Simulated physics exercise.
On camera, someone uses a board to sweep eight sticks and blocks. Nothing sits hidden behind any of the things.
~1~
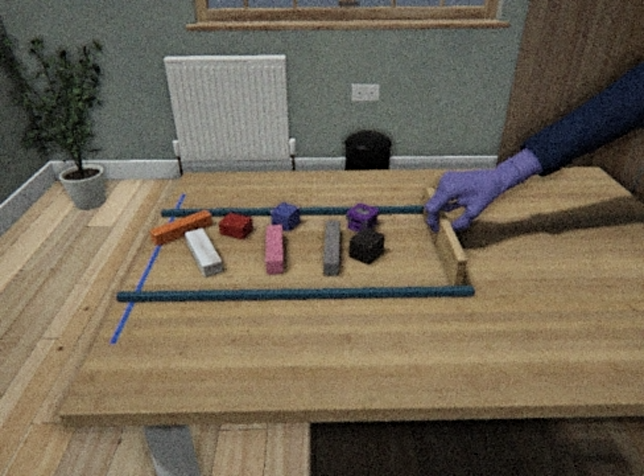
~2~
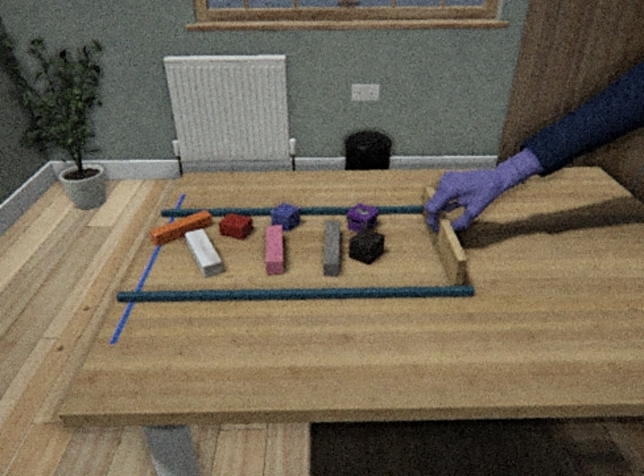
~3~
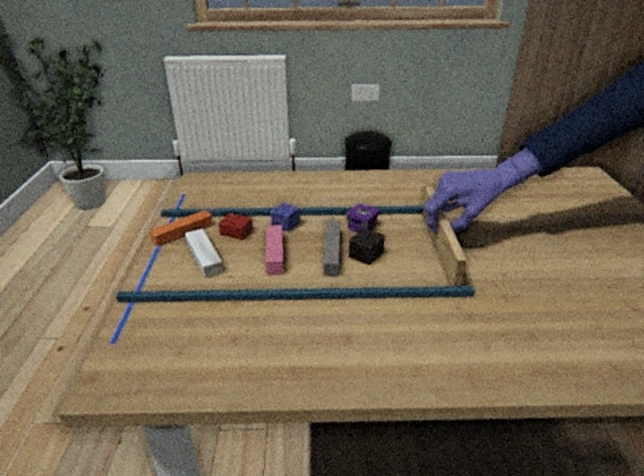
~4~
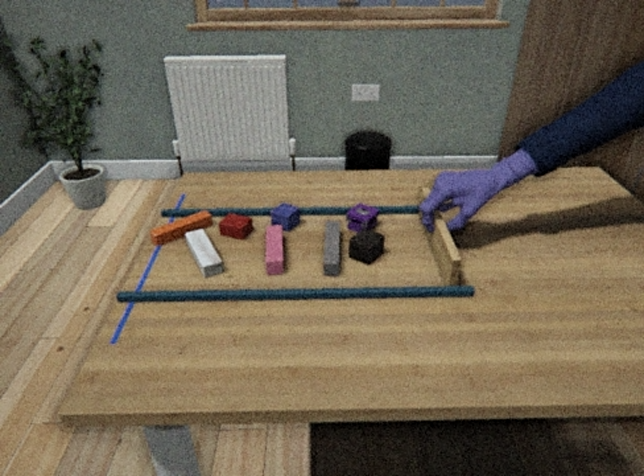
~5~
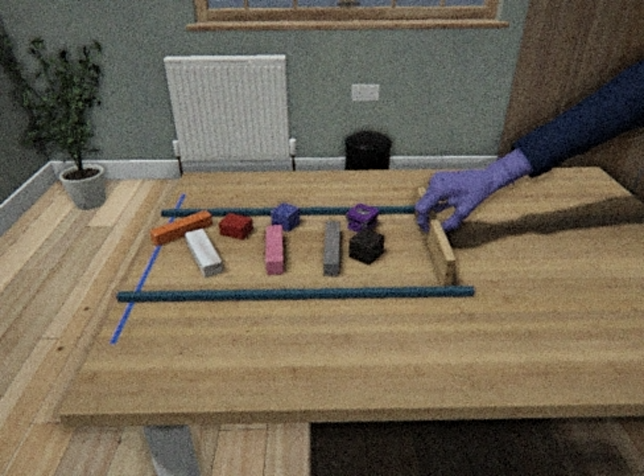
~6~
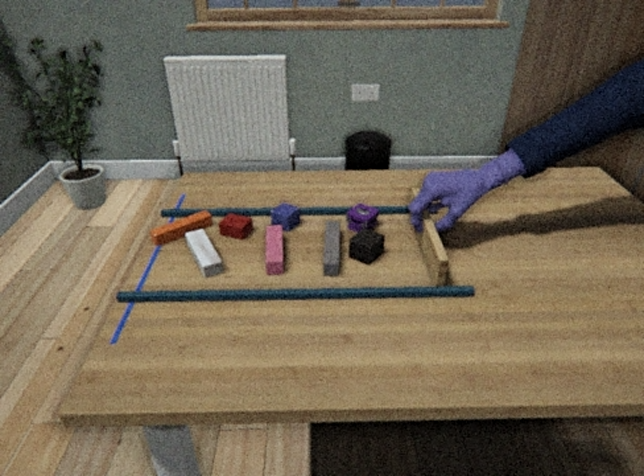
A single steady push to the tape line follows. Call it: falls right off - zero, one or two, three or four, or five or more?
Call: Five or more.
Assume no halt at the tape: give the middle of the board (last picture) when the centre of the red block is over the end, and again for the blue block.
The red block gives roughly (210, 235), the blue block roughly (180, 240).
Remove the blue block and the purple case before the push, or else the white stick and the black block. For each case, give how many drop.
The number fallen is 4, and in the other try 4.
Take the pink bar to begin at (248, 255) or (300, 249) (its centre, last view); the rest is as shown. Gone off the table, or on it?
The pink bar would drop away in the first case and drop away in the second.
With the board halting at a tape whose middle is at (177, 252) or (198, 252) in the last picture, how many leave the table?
5, then 3.
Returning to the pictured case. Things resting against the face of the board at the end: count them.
I count 2 of them.
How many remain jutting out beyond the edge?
2, I think.
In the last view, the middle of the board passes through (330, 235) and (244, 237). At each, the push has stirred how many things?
So 3, and at the other place 8.
Soon after, none off yet; orange bar at rest near (182, 228); white stick at rest near (204, 252); red block at rest near (236, 226).
At rest, the number that fall off is five or more; fallen, grey bar, blue block, pink bar, red block, white stick and orange bar.
